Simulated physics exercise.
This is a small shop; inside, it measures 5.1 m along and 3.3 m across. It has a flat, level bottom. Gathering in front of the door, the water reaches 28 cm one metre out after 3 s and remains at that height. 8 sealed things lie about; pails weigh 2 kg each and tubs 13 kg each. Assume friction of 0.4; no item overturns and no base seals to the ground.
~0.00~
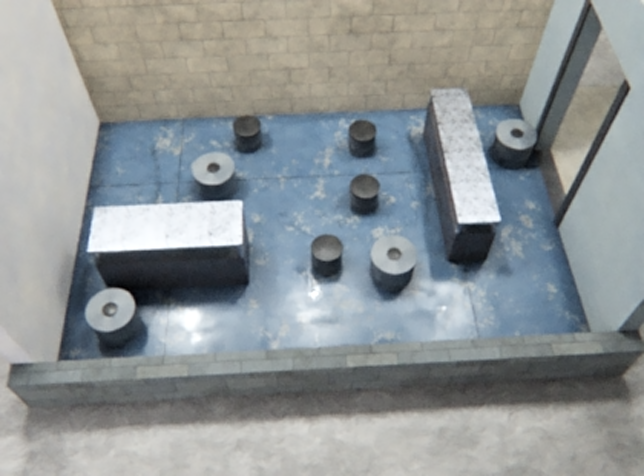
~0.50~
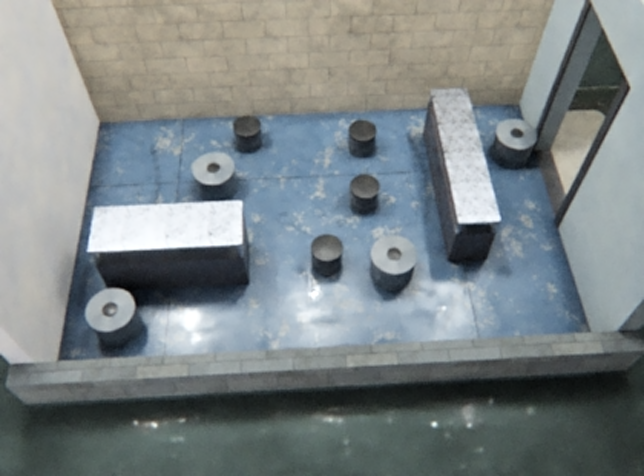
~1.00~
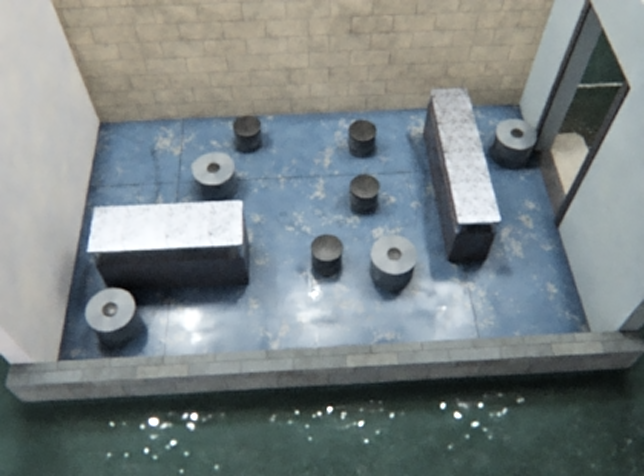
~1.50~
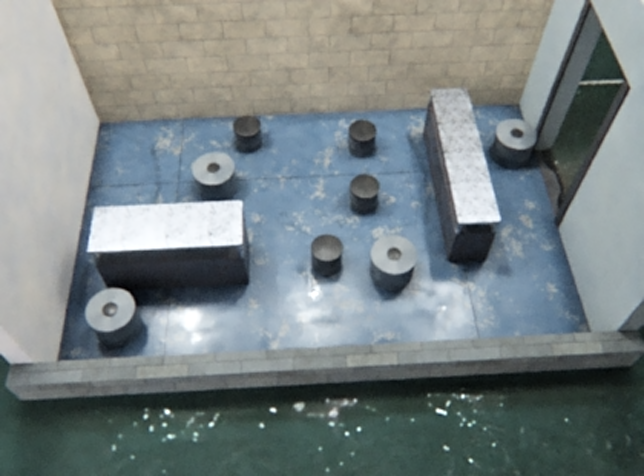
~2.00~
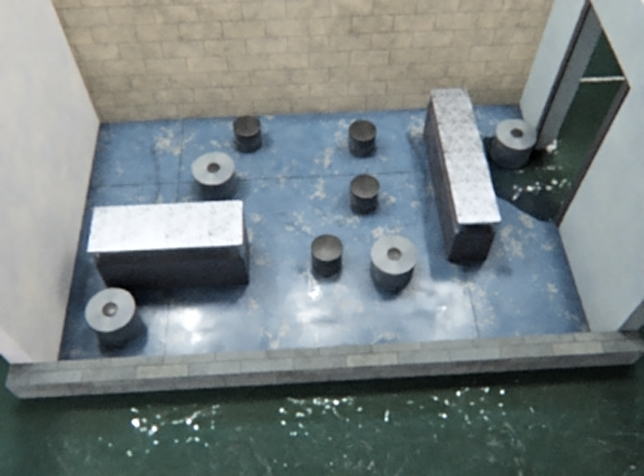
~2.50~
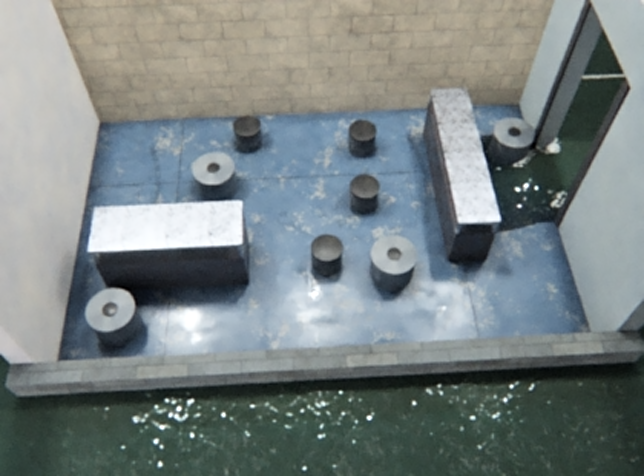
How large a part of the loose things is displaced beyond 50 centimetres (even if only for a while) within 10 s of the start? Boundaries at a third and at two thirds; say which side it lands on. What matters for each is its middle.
Some of them shift that far, a third to two thirds.
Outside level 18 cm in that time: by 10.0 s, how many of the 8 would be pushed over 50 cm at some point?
With that change, 3 of them.
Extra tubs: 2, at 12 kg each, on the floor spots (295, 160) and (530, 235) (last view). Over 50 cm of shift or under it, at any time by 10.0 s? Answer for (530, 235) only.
Result: Exceeded.
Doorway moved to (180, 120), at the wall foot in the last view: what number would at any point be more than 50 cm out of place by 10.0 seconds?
Then 6.
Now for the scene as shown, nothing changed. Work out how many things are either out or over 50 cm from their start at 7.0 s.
The answer is 2.
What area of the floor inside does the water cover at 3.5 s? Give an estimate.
Wet area: Approx. 3.0 m2.
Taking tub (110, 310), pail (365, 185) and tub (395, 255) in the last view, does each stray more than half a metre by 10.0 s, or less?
So that's inside it for the first, inside it for the second and inside it for the last.
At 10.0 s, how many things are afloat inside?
Total: 7.
After 3.5 s 1 of 8 are over 50 cm from their spots; 0 afloat.
After 4.5 s 0 of 8 are over 50 cm from their spots; 1 afloat.
After 7.0 s 2 of 8 are over 50 cm from their spots; 3 afloat.
After 10.0 s 3 of 8 are over 50 cm from their spots, and 4 have been at some point; 7 afloat.
